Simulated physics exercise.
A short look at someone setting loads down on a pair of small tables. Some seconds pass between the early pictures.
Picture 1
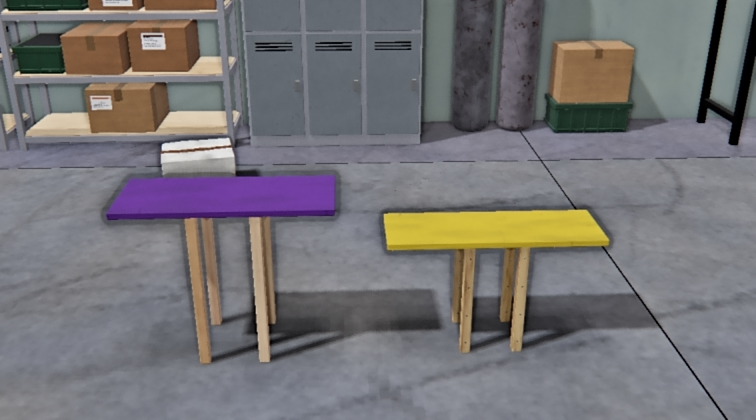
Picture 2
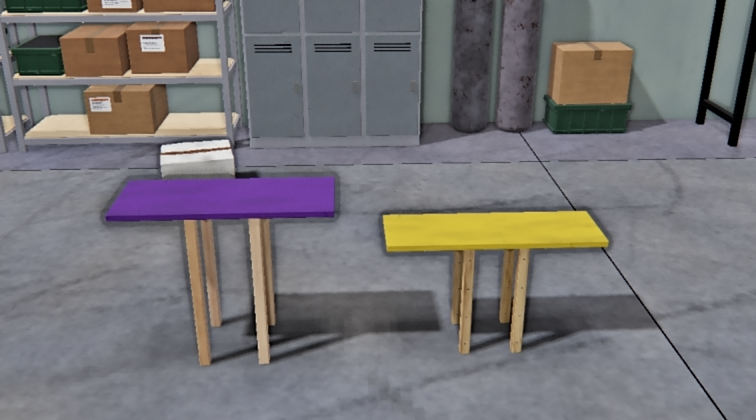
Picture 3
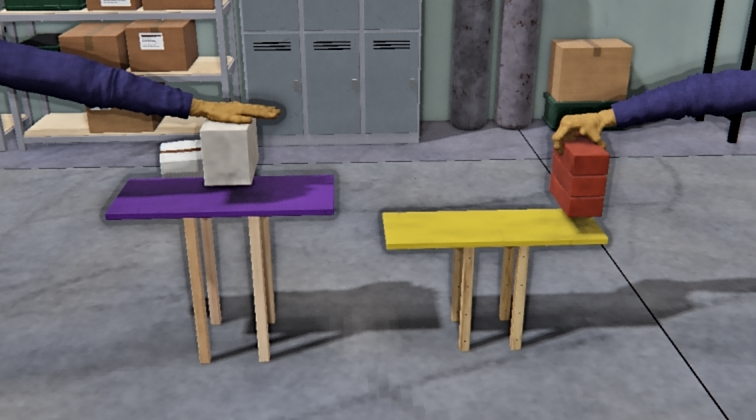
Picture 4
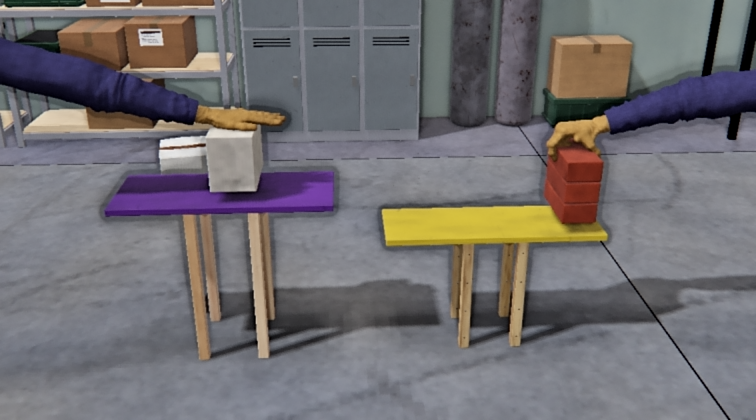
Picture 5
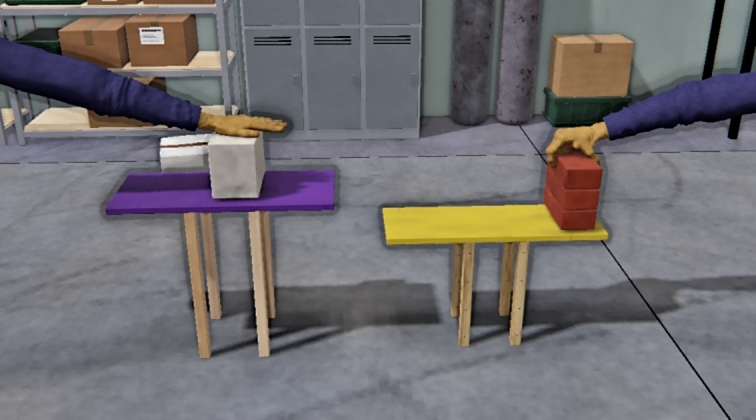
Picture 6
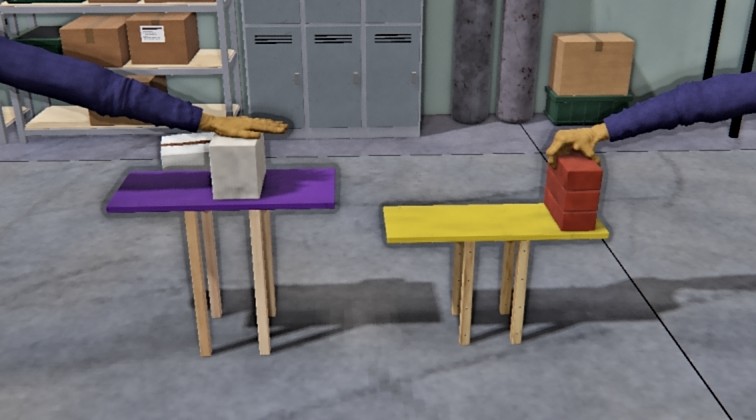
In a storage room with shelves and lockers, a purple table and a yellow table stand empty, then two hands lower a pale block onto the purple one at left and stacked red bricks onto the yellow one's right end.
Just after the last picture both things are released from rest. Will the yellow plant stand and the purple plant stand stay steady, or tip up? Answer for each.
As it turns out, the yellow plant stand tips up and the purple plant stand stays flat on its feet.
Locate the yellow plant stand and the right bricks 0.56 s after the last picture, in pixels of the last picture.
The yellow plant stand at (584, 233), the right bricks at (658, 260).
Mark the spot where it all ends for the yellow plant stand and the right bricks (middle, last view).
First (603, 248), then (739, 307).
Then, 0.42 s on from there, yellow plant stand turned 21° from its first pose near (538, 218); purple plant stand at rest near (228, 189).
Then, 0.56 s on from there, yellow plant stand turned 46° from its first pose near (584, 233); purple plant stand at rest near (228, 189).
Then, 0.72 s on from there, yellow plant stand turned 63° from its first pose near (612, 243); purple plant stand at rest near (228, 189).
In the end, the yellow plant stand goes over, near (603, 248); the purple plant stand keeps steady, near (228, 189).
